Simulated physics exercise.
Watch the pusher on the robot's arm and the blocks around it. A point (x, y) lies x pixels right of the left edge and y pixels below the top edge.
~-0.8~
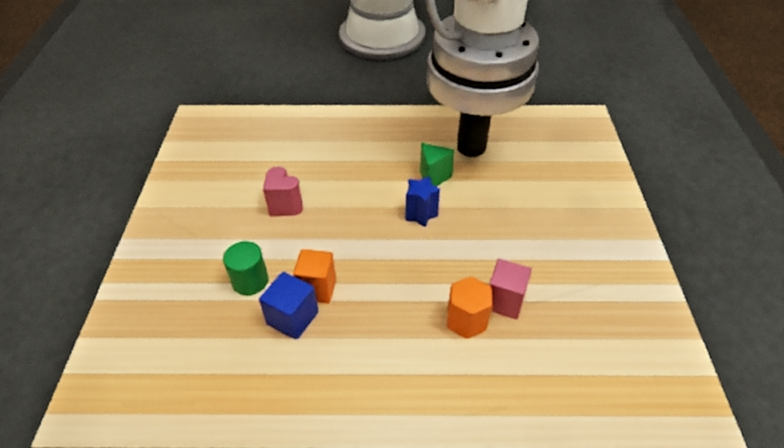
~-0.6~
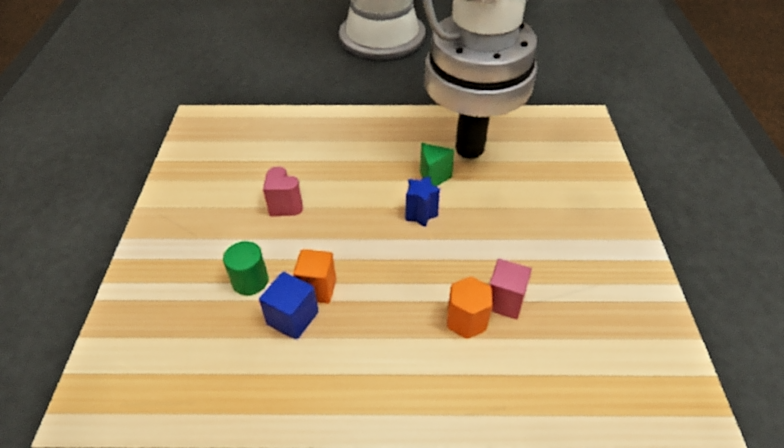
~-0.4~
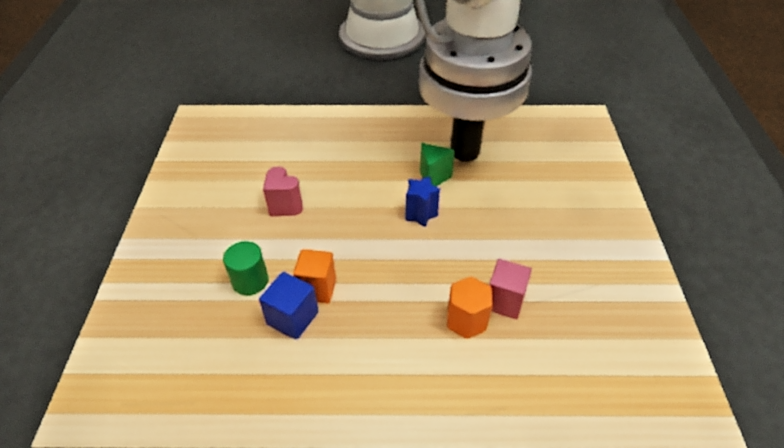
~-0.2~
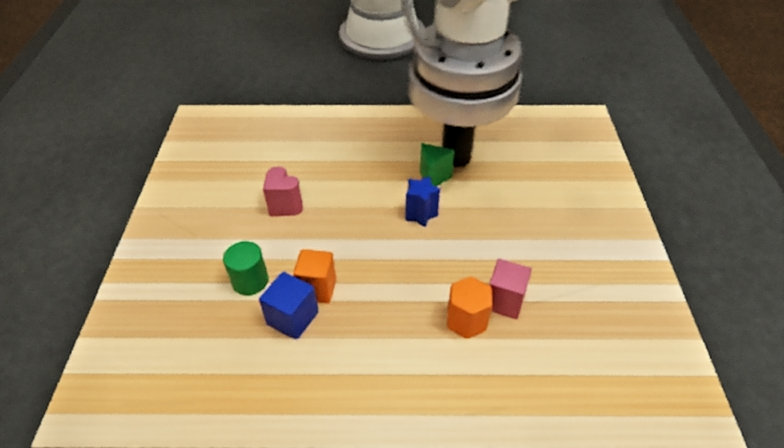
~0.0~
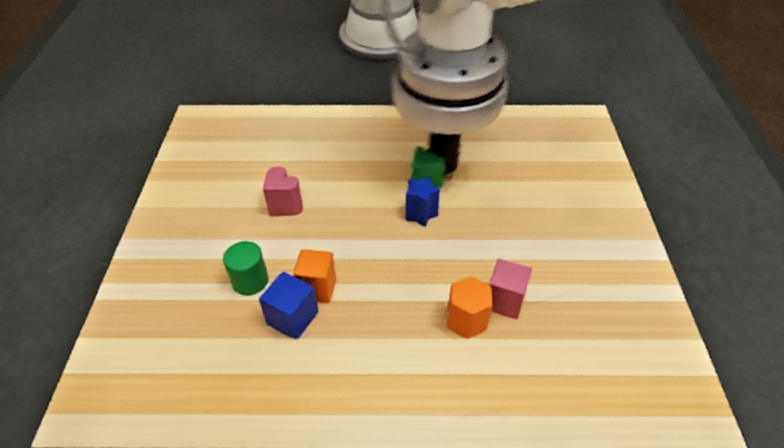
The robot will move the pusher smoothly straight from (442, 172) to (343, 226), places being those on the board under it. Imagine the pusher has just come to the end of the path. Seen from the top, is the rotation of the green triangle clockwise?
Yes, I think so.
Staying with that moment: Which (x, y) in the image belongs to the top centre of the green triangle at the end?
Just about (313, 211).
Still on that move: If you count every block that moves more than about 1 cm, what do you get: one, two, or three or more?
I'm going with one.
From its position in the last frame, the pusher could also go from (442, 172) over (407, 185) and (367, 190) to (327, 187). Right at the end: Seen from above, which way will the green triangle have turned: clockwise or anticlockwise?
My answer: Anticlockwise.
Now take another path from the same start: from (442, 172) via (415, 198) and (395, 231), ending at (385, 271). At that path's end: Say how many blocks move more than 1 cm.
By the end, two blocks will have moved.
The first path, step by step. One third of the way, pusher (410, 182); green triangle (389, 174).
Two thirds of the way, pusher (377, 200); green triangle (352, 192), turned 15° clockwise.
At the end, pusher (342, 219); blue star unmoved; green triangle (313, 211), turned 20° clockwise.
